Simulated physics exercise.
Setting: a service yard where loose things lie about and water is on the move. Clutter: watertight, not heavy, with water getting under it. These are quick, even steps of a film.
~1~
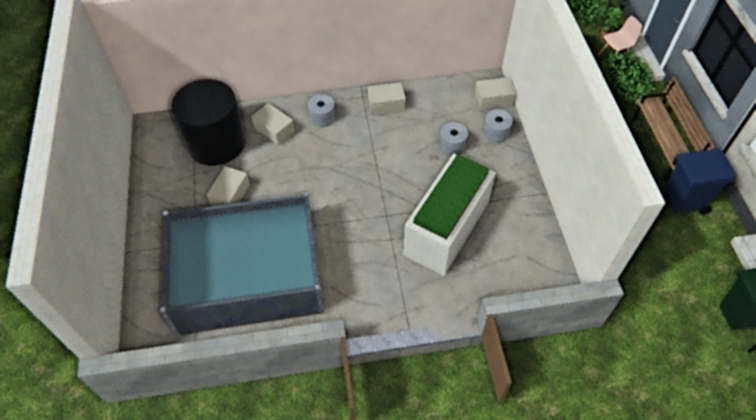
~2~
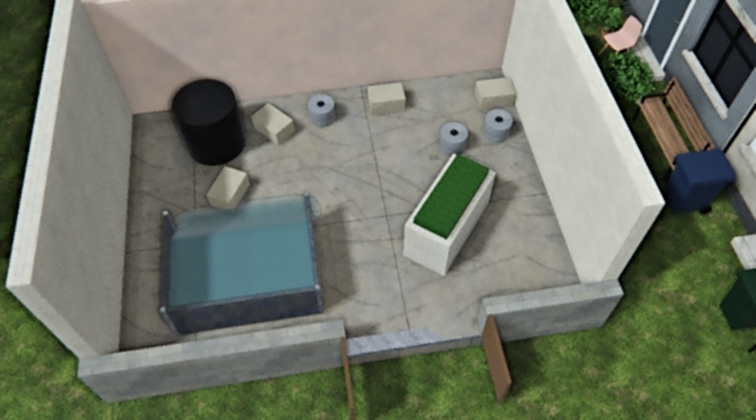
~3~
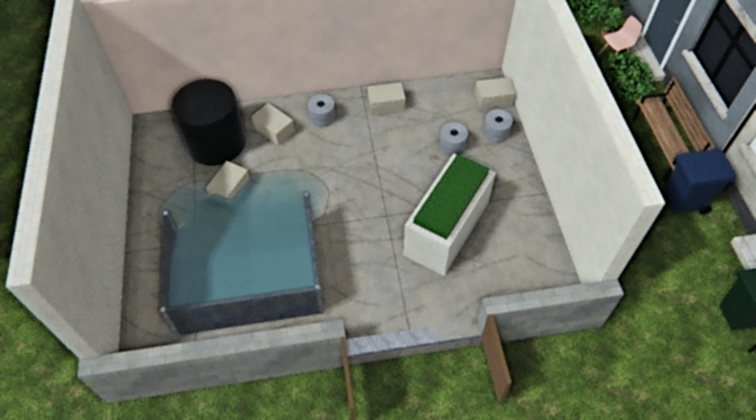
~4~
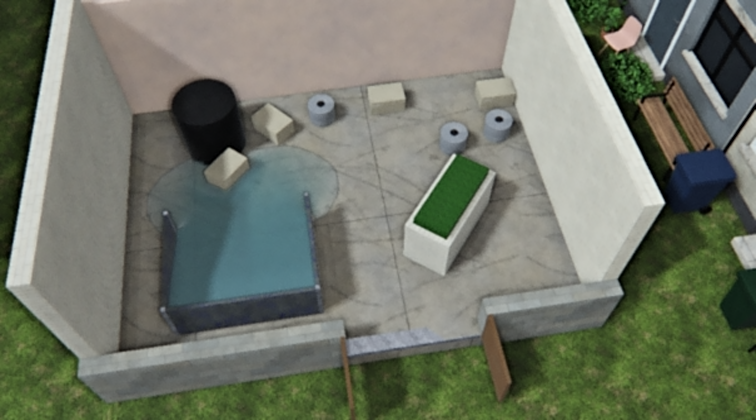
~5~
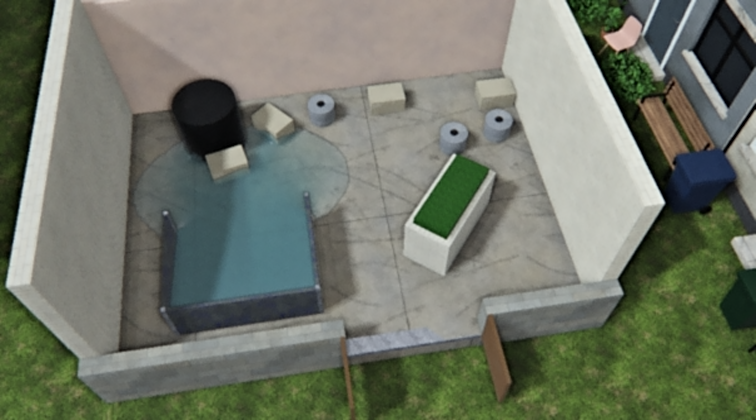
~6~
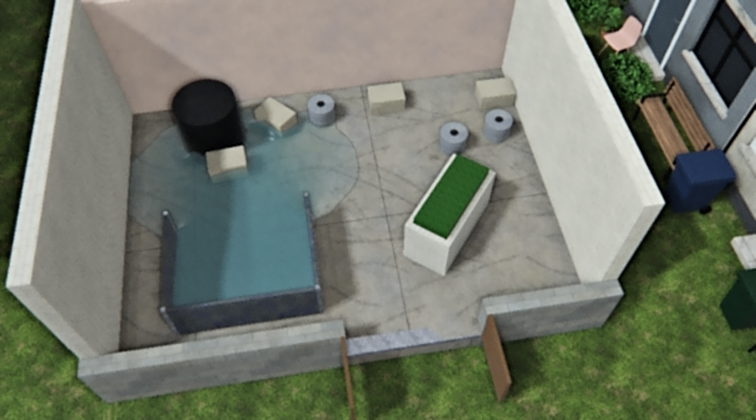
In a walled yard, water spreads from an open-sided tank and pushes a pale crate backward.
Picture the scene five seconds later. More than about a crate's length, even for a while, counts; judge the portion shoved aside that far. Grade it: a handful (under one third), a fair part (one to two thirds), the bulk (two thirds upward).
The bulk.
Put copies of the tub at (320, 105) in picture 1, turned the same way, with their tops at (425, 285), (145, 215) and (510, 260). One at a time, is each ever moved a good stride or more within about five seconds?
Results - 1: Doesn't go far; 2: Ends up far away; 3: Doesn't go far.
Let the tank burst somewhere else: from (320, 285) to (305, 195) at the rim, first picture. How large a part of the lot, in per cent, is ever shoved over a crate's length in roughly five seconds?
I'd put it around 60 percent.
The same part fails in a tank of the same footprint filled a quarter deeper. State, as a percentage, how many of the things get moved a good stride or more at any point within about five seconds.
100 per cent or so.
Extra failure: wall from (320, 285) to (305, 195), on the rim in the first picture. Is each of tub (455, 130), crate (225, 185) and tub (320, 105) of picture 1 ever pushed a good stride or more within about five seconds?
Taking them in order, covered the distance, short of it, short of it.
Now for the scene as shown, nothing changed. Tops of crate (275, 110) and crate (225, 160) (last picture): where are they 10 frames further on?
Near pixel (344, 82) and pixel (287, 100).
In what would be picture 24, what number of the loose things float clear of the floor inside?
Number: 6.
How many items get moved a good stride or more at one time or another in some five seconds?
I make it 7 in total.
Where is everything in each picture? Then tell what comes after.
In the first picture, a crate at (227, 184), on the bottom; a crate at (272, 118) rests on the ground; 0 of 7 have shifted.
In the second picture, a crate at (227, 184), on the bottom; a crate at (272, 118) rests on the ground; 0 of 7 have shifted.
In the third picture, a crate at (227, 179), on the bottom, close to its start; a crate at (272, 118) rests on the ground; 1 of 7 have shifted.
In the fourth picture, a crate at (226, 165), on the bottom, a stride from its start; a crate at (272, 118), on the bottom; 1 of 7 have shifted.
In the fifth picture, a crate at (226, 159), on the bottom, a stride from its start; a crate at (272, 118) rests on the ground; 1 of 7 have shifted.
In the sixth picture, a crate at (226, 159), afloat, a stride from its start; a crate at (275, 112) rests on the ground, close to its start; 2 of 7 have shifted.
A moment on, 2 of 7 are well off their spots; 1 afloat.
Next, 3 of 7 are well off their spots; 3 afloat.
Later, 6 of 7 are well off their spots; 6 afloat.
In the end, 7 of 7 are well off their spots, and 7 have been at some point; 6 afloat.
